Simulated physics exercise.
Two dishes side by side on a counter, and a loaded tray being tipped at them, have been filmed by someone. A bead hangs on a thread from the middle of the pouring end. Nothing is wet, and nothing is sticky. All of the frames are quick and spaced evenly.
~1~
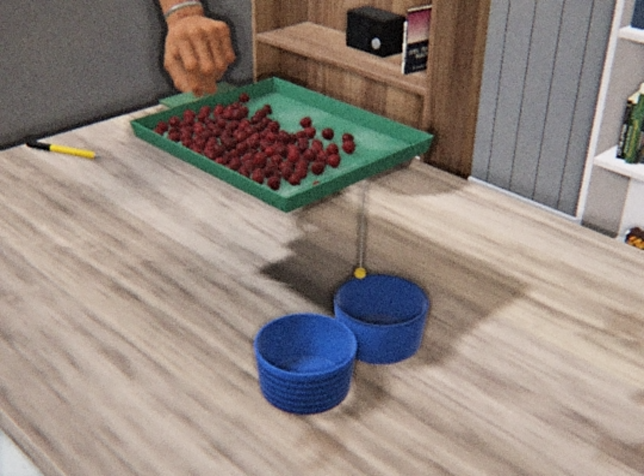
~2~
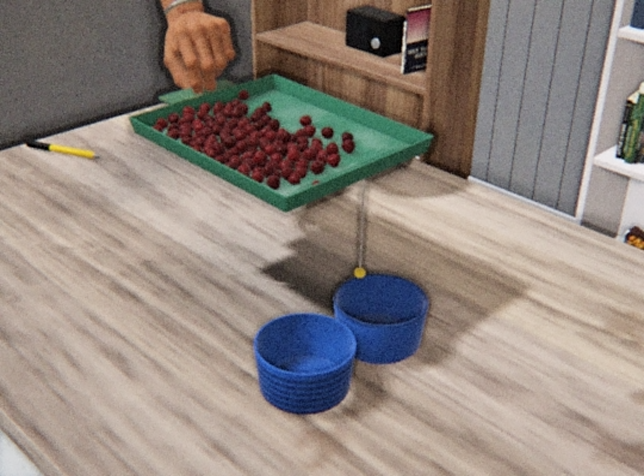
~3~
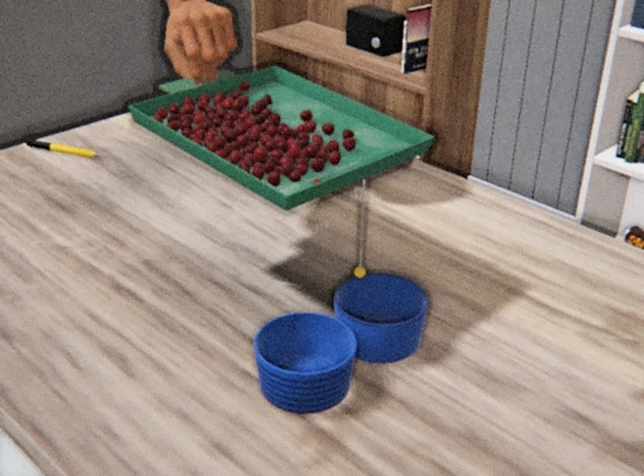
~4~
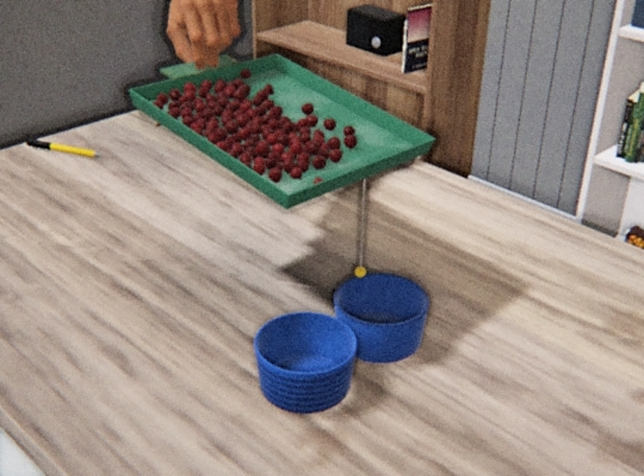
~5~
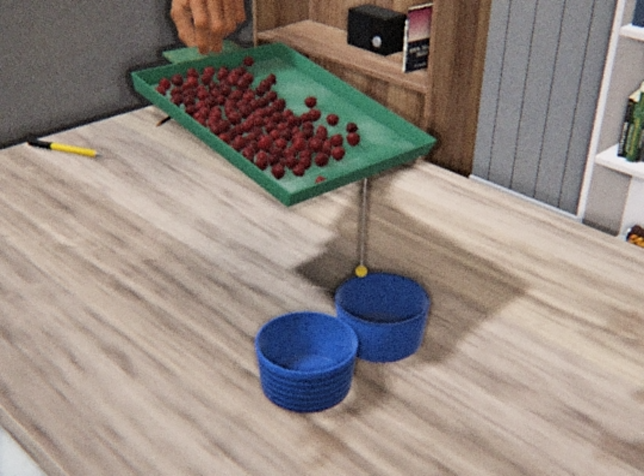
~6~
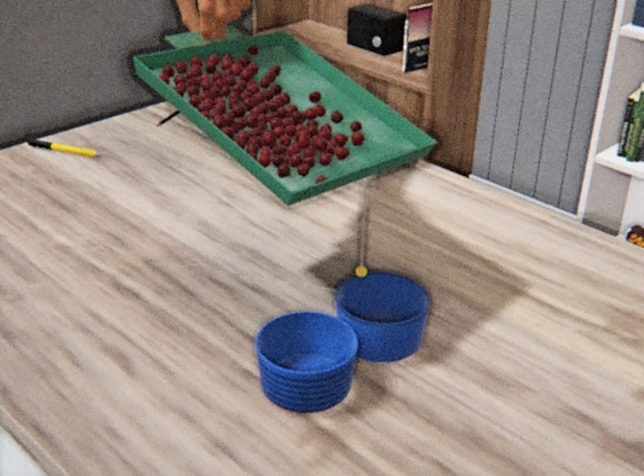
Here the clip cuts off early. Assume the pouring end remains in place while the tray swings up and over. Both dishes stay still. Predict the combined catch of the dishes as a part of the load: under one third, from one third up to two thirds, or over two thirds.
Predicted combined catch: Under one third.
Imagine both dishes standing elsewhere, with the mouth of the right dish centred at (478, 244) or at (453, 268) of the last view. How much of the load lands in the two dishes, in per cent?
60 and 80 in a hundred.
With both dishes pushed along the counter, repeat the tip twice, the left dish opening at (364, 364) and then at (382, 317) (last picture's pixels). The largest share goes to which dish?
Attempt 1: The one on the right side. Attempt 2: The one on the right side.
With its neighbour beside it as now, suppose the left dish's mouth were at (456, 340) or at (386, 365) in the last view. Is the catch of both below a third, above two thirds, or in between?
Case one, under a third; case two, less than a third.
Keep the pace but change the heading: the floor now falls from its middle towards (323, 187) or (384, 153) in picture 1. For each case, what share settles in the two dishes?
Lab note: Try one about 80 %, try two about 0 %.
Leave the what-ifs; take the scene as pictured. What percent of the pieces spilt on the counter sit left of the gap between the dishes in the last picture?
That comes to about 0 per cent of the pieces.
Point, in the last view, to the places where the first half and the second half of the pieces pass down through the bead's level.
I'd put it at roughly (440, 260), and after that at roughly (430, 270).
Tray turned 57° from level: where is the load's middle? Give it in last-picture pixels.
Somewhere about pixel (356, 129).
Soon after the last picture, tray tipped steeply; nearly all on the tray; a stray few in the right dish; a stray few outside both; a stray few in the air.
A little later, tray tipped right over; about half on the tray; a small part in the right dish; about a quarter outside both; about a quarter in the air.
Later still, tray tipped past a quarter turn; about a quarter in the right dish; most outside both.
At rest, tray tipped past a quarter turn; none in the left dish; about a quarter in the right dish; most outside both.
